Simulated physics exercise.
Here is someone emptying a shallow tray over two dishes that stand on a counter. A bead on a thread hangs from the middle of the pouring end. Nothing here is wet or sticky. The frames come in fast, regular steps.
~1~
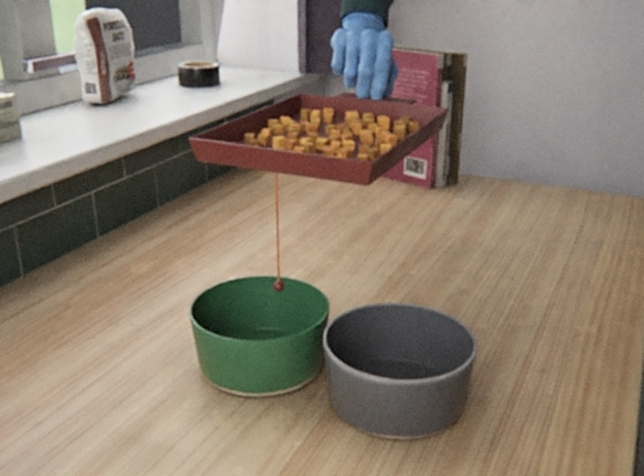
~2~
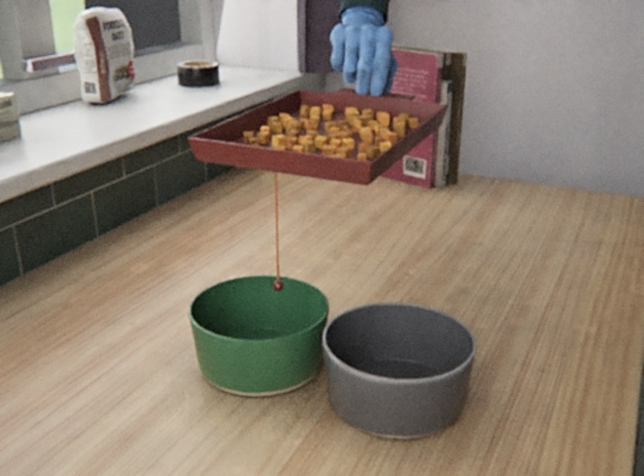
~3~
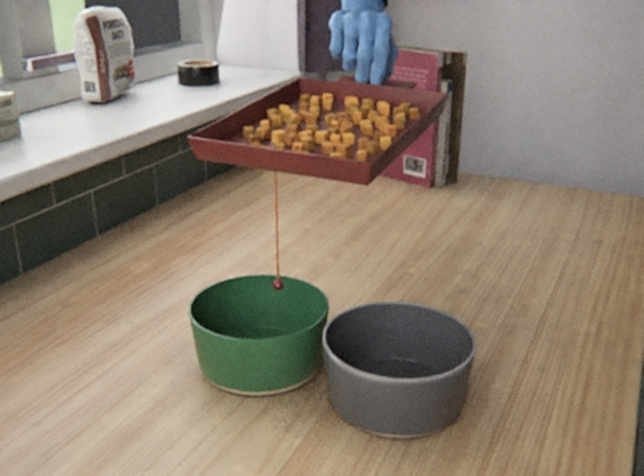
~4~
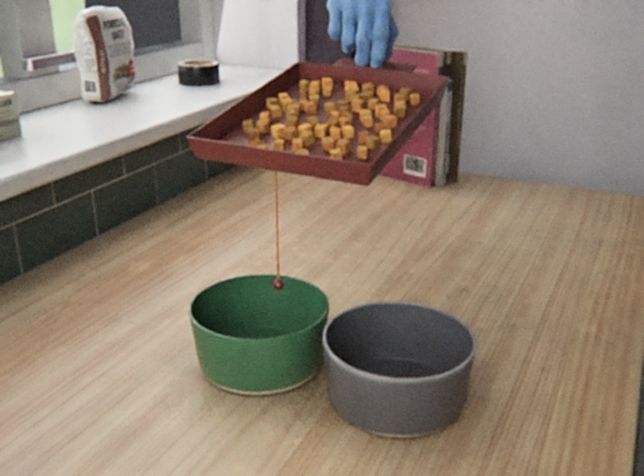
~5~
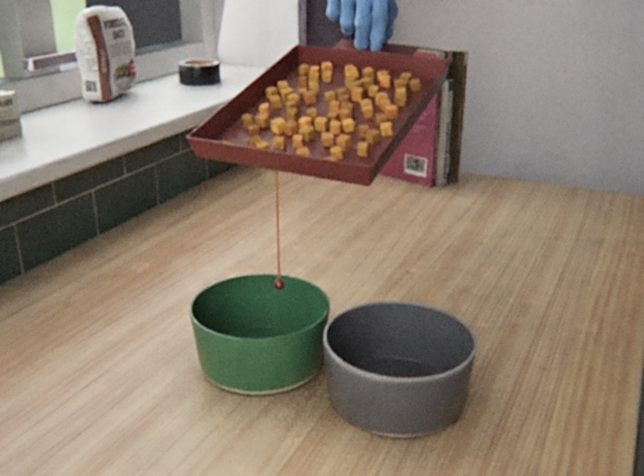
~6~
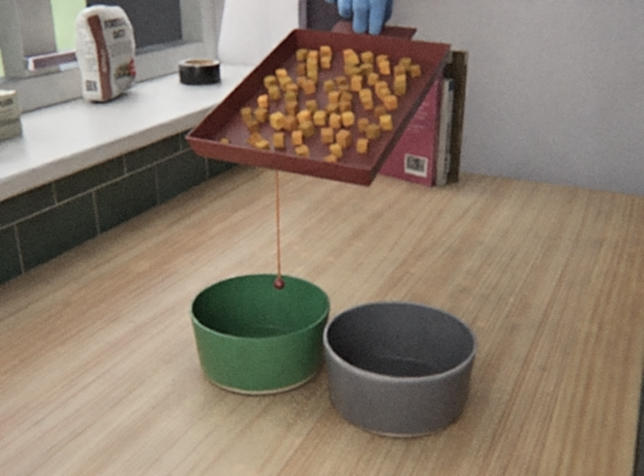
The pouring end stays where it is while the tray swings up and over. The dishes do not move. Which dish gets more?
Fuller: The left-hand dish.
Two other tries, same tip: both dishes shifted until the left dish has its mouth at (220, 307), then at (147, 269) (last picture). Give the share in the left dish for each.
About 40 and 0 per cent.
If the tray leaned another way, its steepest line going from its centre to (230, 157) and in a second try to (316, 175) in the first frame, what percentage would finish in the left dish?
Roughly 30 per cent, and 20 per cent.
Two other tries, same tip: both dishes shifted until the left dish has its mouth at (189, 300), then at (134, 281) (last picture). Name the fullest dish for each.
In turn: The right one; the dish on the right.
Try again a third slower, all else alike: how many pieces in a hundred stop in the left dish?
Near 30 %.
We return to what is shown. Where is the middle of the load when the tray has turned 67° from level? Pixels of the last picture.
Close to (294, 144).
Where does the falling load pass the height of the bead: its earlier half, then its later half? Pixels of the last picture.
Early half (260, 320), late half (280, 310).
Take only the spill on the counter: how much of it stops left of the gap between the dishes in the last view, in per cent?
Roughly 90 in a hundred.
Shortly afterwards, tray tipped steeply; all but a few on the tray; only a few in the air.
Next, tray tipped past a quarter turn; the bulk on the tray; a little in the left dish; only a few outside both; only a few in the air.
Some moments later, tray tipped past a quarter turn; a little in the right dish; near a third in the left dish; near half outside both.
In the end, tray tipped past a quarter turn; a little in the right dish; near a third in the left dish; near half outside both.
